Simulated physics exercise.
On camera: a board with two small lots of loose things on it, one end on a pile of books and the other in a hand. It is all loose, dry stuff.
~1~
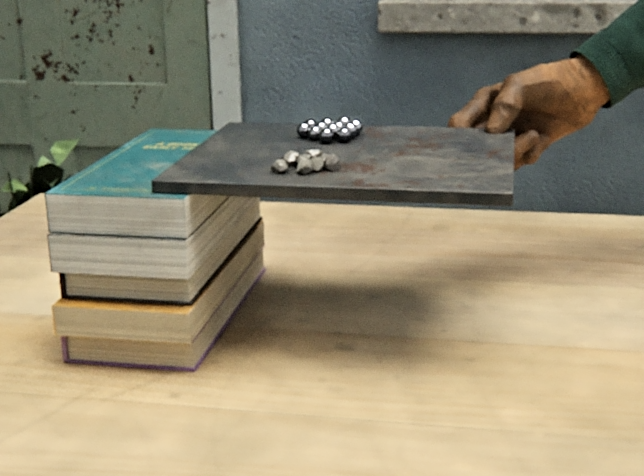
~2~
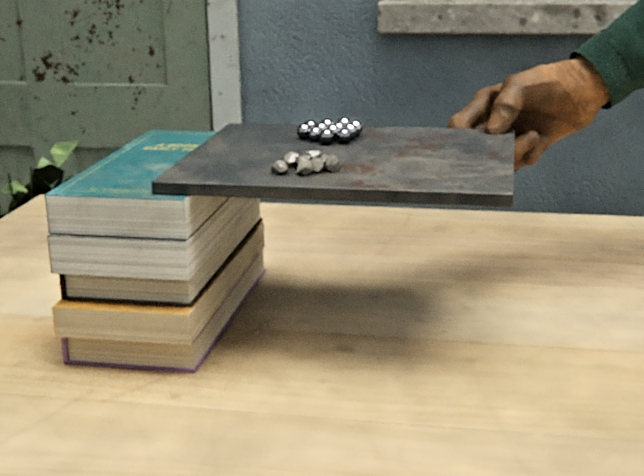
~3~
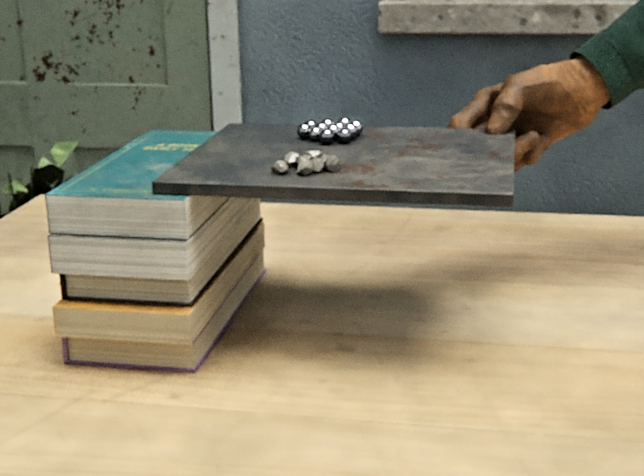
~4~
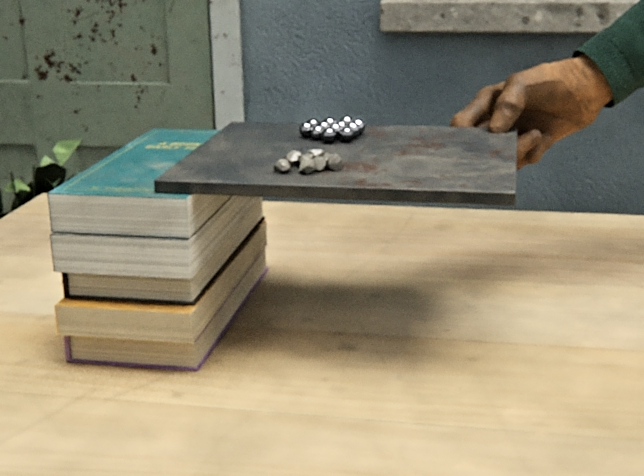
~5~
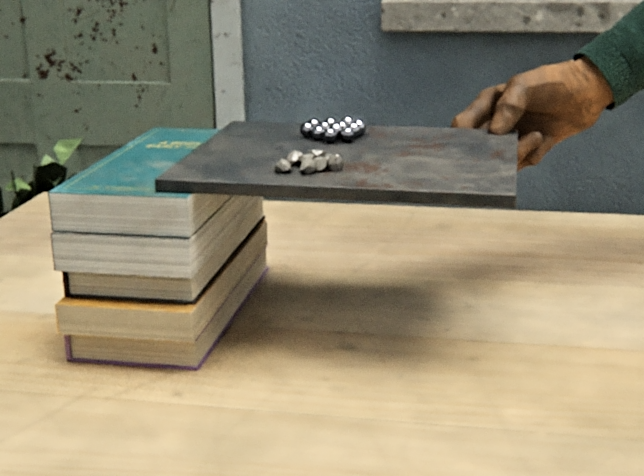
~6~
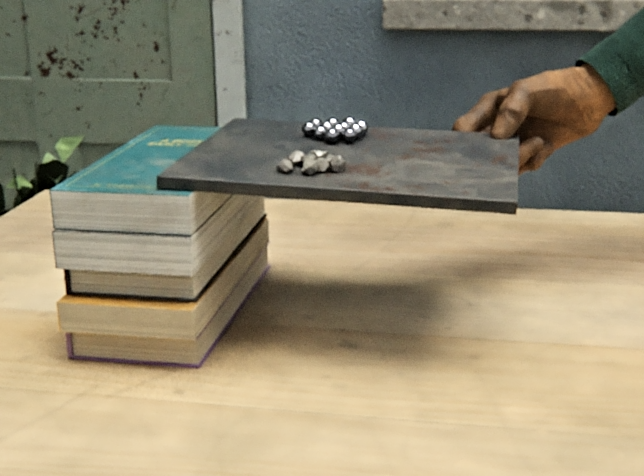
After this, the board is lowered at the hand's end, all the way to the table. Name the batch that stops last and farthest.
The longer run belongs to the back batch.
Then, 0.61 s after the last picture, board sloping at 22°; front batch all still on the board; back batch all still on the board.
Then, 1.14 s after the last picture, board sloping at 36°; front batch mostly at the foot of the board; back batch mostly up to a board's length out.
Then, 1.60 s after the last picture, board resting at 37°; front batch mostly less than half a board's length out; back batch mostly one to two board lengths out.
By the end, board resting at 37°; front batch mostly less than half a board's length out; back batch mostly more than two board lengths out, about two thirds gone off the table; the back batch has gone farther.
